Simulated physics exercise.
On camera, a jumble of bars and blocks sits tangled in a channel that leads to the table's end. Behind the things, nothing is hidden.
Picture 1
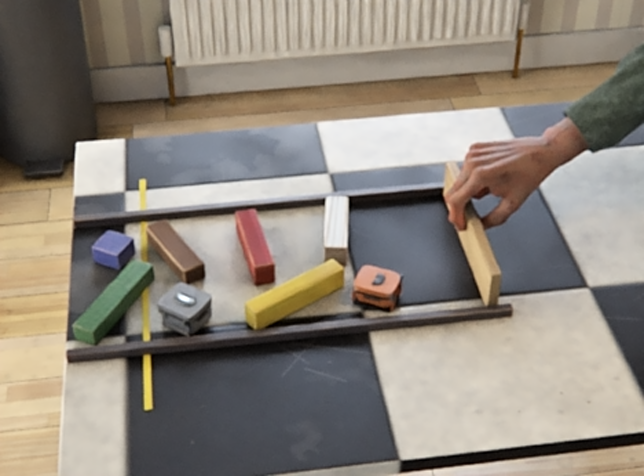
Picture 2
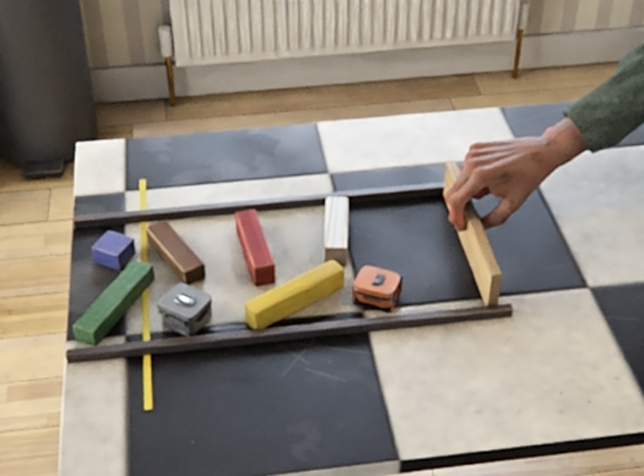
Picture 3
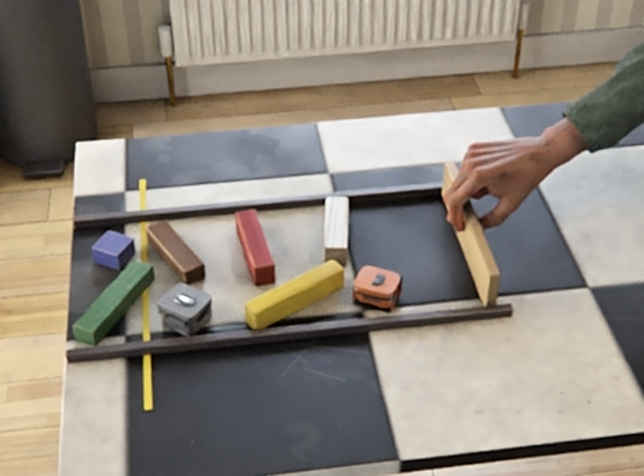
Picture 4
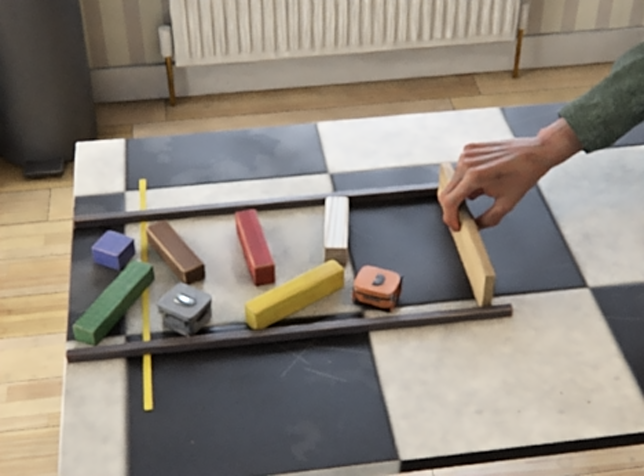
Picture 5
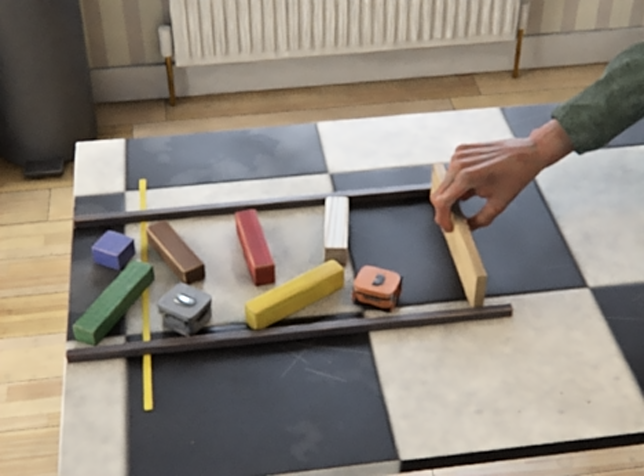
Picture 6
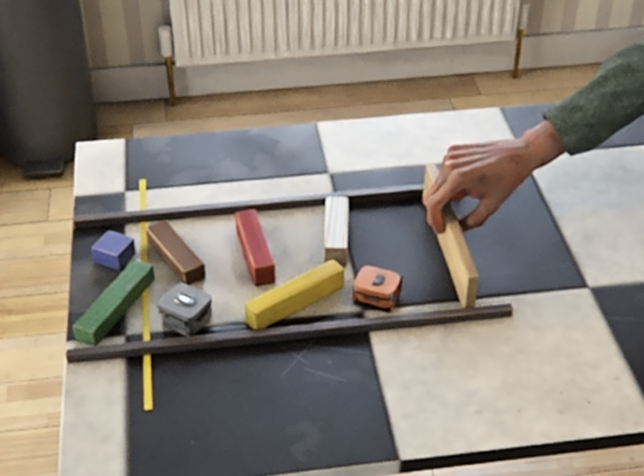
To begin with, a hand holds a wooden board upright at the right of a channel where coloured bars, a blue block, a grey case and an orange case lie scattered. The hand then slides the board a short way left, while the bars and blocks stay still.
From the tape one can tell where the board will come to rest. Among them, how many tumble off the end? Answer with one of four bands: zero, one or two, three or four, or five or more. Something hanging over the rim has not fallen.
One or two.
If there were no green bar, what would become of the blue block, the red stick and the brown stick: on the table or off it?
The blue block comes off; the red stick stays put; the brown stick stays put.
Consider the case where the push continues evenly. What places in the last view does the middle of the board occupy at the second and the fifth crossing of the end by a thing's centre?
The first one at (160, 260), the next at (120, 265).
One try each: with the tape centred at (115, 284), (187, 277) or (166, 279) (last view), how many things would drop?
Counts per try, in order: 4 / 0 / 1.
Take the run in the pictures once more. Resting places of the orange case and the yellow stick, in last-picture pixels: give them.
In the last picture they sit at about (125, 330) and about (94, 318).
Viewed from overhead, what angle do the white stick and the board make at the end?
I'd say it's about 0° out of line.
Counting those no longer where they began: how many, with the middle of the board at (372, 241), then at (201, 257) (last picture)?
Well, it's 1 at the first one and 8 at the second.
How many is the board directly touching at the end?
The count in contact is 3.
A little later, none off yet; blue block at rest near (114, 250); green bar at rest near (115, 302); brown stick at rest near (175, 252).
When it is over, the number that fall off is one or two; down, green bar and blue block.
